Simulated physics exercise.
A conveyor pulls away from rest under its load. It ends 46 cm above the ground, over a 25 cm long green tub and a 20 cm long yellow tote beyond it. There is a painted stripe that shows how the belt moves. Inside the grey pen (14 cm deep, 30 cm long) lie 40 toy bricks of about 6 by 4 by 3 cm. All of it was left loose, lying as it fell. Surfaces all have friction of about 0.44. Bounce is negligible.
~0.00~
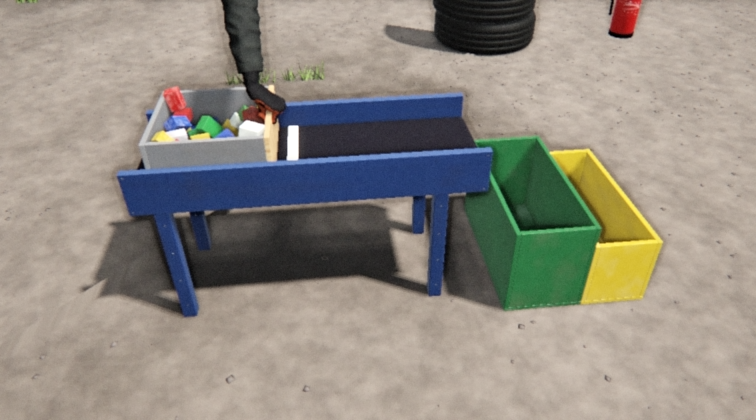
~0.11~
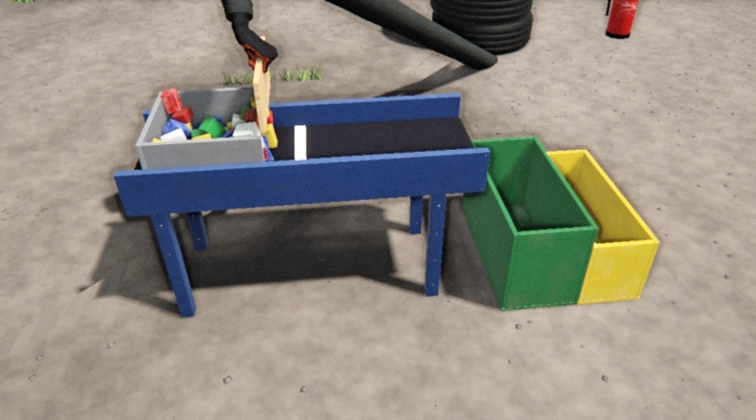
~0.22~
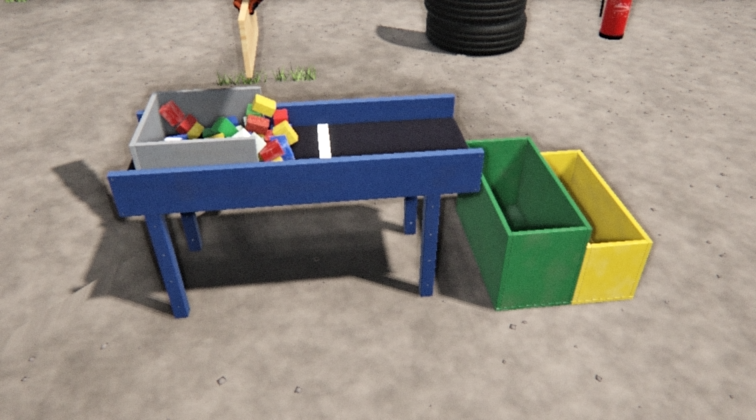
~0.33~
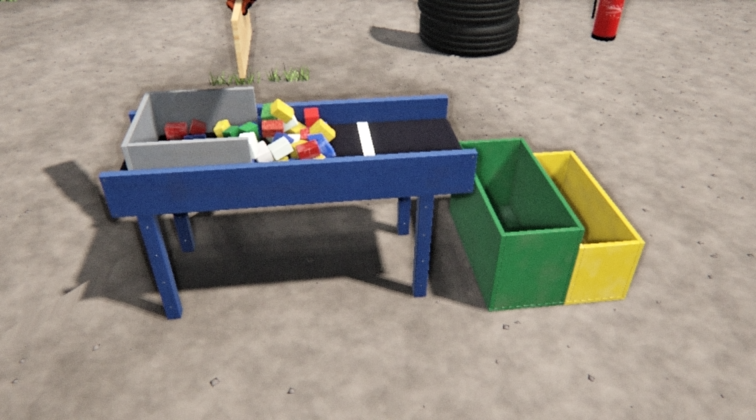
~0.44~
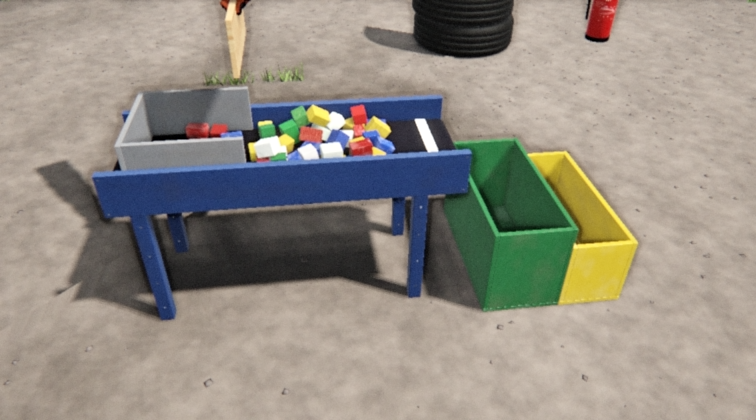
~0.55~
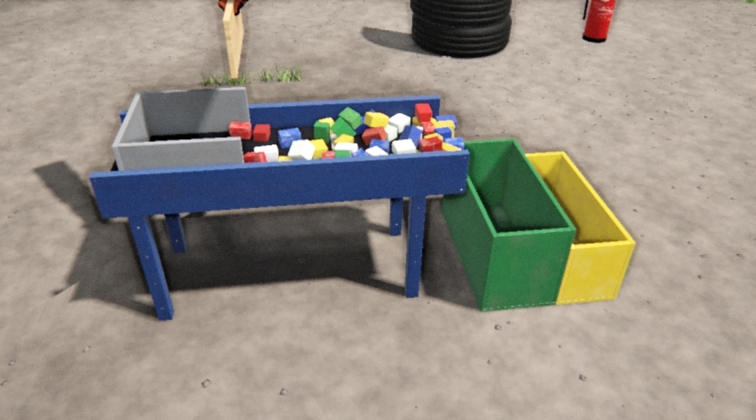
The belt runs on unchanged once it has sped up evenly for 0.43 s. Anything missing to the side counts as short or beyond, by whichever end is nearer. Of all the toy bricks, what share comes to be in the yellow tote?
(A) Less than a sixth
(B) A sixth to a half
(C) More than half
(C) More than half.
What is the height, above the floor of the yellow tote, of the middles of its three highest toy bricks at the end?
Roughly 17 centimetres.
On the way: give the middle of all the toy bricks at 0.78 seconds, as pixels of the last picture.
Centre estimate - approximately (529, 150).
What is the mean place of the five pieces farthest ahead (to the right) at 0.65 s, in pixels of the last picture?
About (513, 145).
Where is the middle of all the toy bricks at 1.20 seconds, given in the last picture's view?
Somewhere around (562, 237) in pixels.
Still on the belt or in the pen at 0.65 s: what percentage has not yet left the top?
That would be about 55 per cent.
After 0.65 s, 23 on the belt and 17 in the air.
After 0.78 s, 2 in the yellow tote, 7 on the belt and 31 in the air.
After 0.97 s, 25 in the yellow tote, 1 on the ground beyond the yellow tote and 14 in the air.
Final count (at 1.20 s), 33 in the yellow tote and 7 on the ground beyond the yellow tote. Asked share, 33 of 40, 82 per cent.
